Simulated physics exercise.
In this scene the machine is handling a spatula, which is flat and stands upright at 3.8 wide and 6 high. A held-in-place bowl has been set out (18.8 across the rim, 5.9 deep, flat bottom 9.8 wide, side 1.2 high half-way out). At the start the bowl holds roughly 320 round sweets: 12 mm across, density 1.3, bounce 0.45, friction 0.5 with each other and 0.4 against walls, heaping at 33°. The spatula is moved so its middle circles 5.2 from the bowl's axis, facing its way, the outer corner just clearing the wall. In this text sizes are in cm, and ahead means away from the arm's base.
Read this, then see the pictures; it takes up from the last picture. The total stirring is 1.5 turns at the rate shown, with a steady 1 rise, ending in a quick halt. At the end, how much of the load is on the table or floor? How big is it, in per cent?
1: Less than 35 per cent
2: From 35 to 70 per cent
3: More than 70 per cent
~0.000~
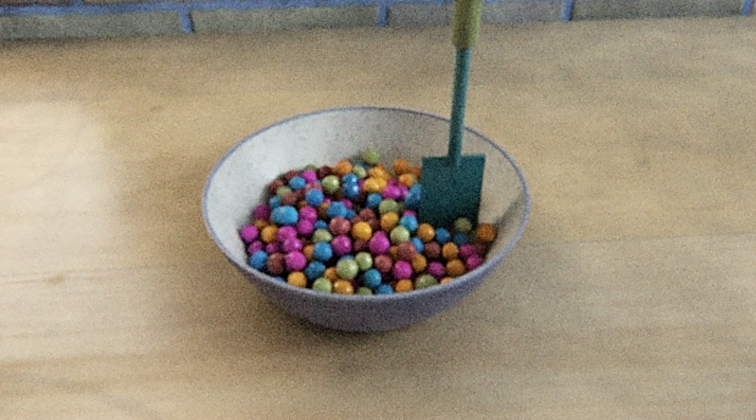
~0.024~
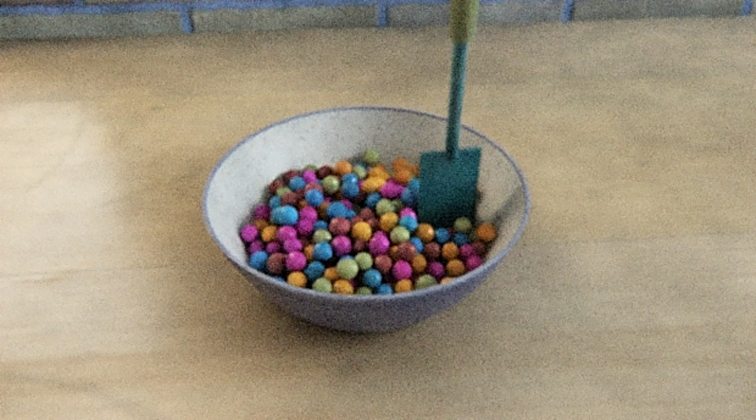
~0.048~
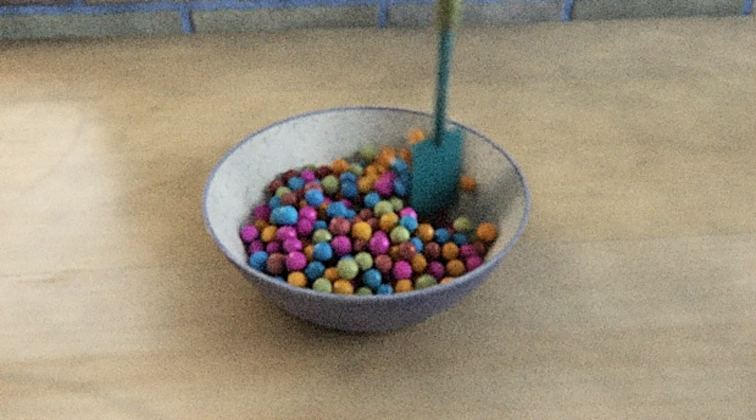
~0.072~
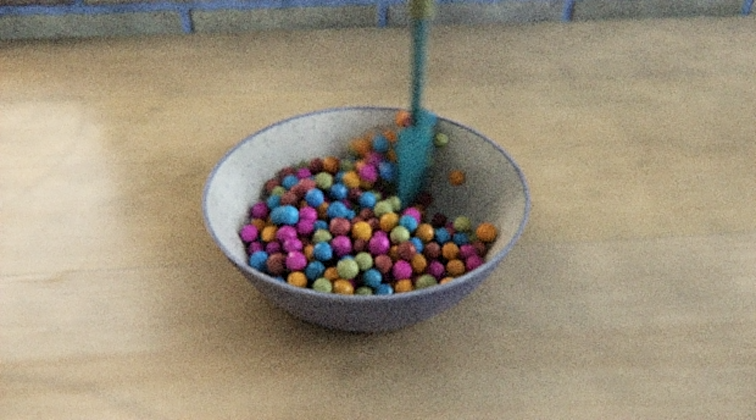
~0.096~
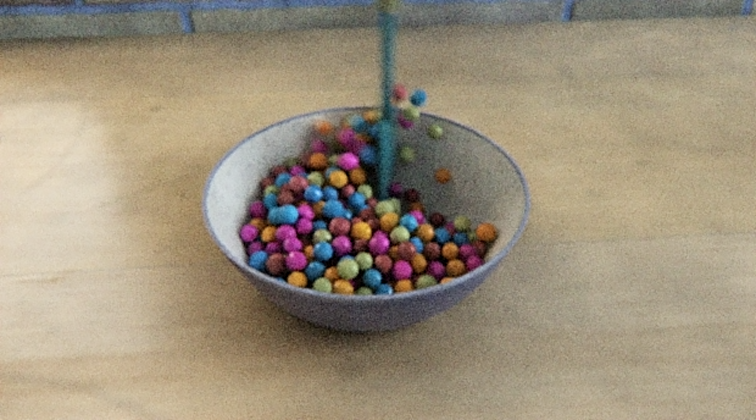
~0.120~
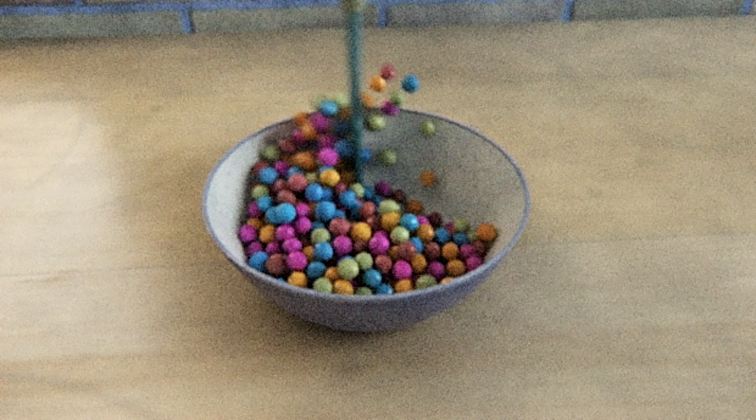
From 35 to 70 per cent.
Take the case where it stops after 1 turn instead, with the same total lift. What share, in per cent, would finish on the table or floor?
I'd expect around 30 per cent.
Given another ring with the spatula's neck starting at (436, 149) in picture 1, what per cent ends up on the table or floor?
About 30 per cent.
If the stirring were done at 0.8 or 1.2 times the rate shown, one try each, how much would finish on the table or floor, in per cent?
First try close to 35, second close to 50, in per cent.
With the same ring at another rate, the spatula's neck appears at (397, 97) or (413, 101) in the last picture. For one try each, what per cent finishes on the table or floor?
It comes to roughly 25 per cent and then 20 per cent.
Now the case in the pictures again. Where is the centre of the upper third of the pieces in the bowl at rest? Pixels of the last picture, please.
Estimated centre: (323, 262).
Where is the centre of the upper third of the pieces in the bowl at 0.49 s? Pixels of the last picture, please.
(361, 147).
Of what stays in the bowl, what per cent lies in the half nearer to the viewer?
Close to 55 in a hundred.
By 0.30 s, 265° round, highest piece 11 above the table; 268 in the bowl, 21 on the table or floor, 36 in flight or on the tool.
By 0.49 s, 76° round, highest piece 10 above the table; 209 in the bowl, 89 on the table or floor, 27 in flight or on the tool.
By 0.78 s, 180° round, highest piece 5 above the table; 180 in the bowl, 144 on the table or floor, 1 in flight or on the tool.
By 1.48 s, 180° round, highest piece 5 above the table; 180 in the bowl, 145 on the table or floor.
Final count, 180 in the bowl, 145 on the table or floor. That is 45 % on the table or floor.
